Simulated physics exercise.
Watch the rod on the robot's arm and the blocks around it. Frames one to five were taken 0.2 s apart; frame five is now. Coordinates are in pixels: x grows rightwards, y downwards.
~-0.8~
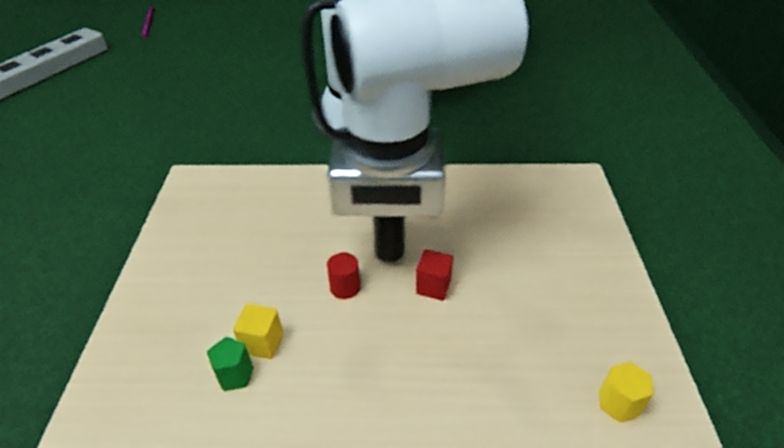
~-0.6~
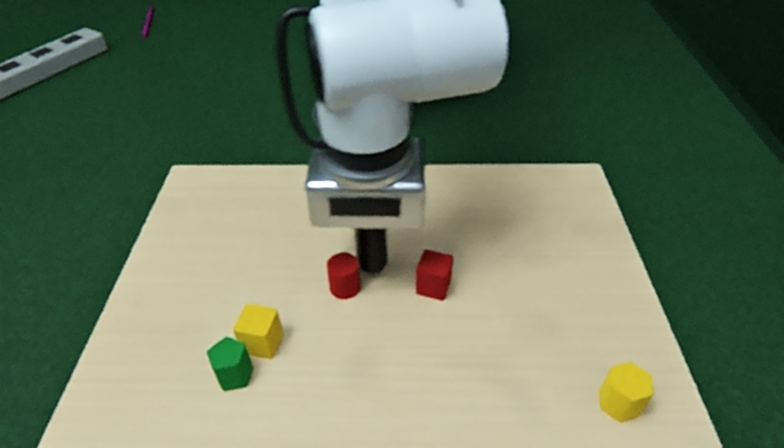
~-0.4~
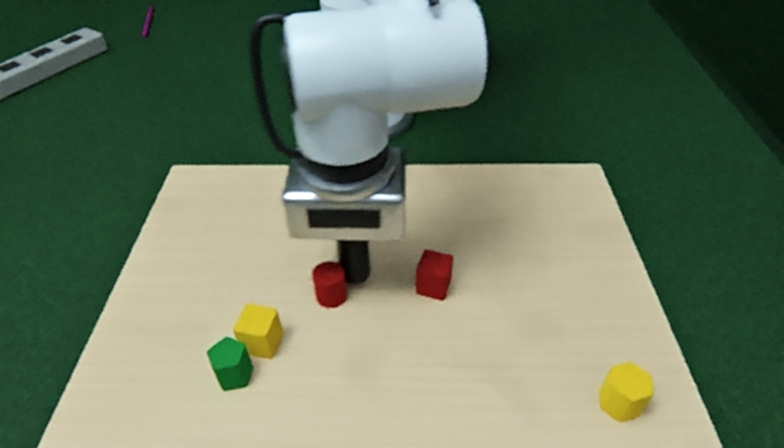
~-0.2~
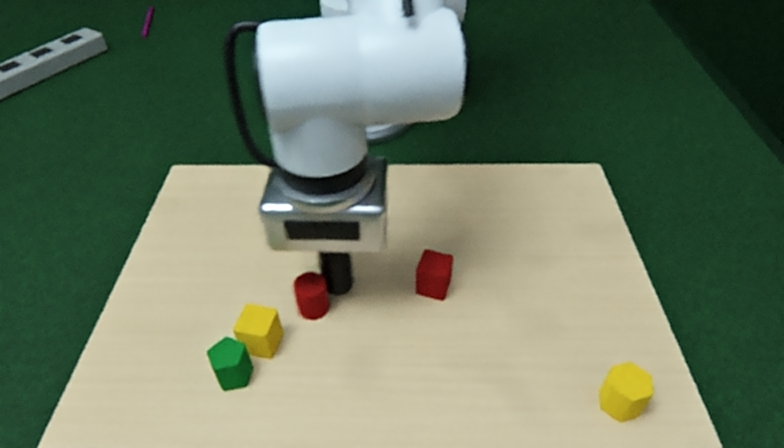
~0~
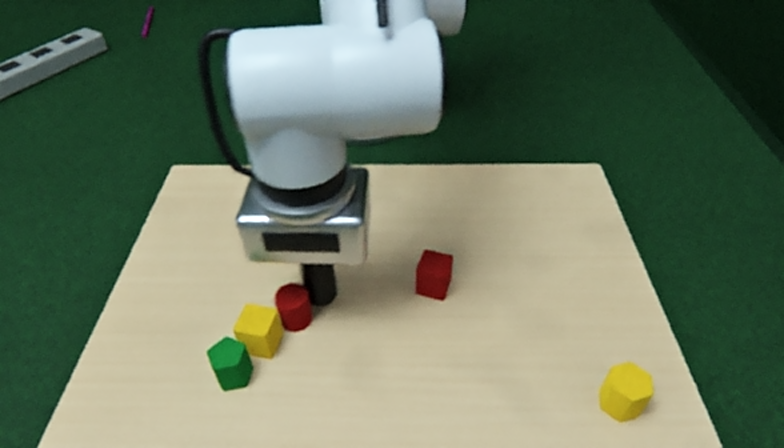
A white robot arm moving its black rod left and toward the viewer, pushing a red cylinder across a pale wooden board.
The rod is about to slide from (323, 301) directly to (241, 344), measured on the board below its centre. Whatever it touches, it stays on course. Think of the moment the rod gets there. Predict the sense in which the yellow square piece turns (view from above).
Watching from overhead, you'd notice the yellow square piece rotating clockwise.
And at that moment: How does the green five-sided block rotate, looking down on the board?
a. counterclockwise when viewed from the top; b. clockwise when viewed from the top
It's b.
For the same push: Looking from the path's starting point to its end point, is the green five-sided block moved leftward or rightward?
The green five-sided block is shifted sideways to the left, facing along the path from start to end.
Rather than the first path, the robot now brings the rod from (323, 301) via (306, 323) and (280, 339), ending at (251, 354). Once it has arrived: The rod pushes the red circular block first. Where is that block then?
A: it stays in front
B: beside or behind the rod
Answer: A.
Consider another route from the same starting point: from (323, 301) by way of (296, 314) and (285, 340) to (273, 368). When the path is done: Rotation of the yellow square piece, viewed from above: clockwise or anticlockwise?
The turn is clockwise.
On the path given first. Halfway along, rod (281, 315); green five-sided block (198, 372), turned 20° clockwise; yellow square piece (229, 349), turned 35° clockwise; red circular block (258, 325).
At the end, rod (238, 336); green five-sided block (176, 392), turned 30° clockwise; yellow square piece (212, 372), turned 45° clockwise; red circular block (244, 347).
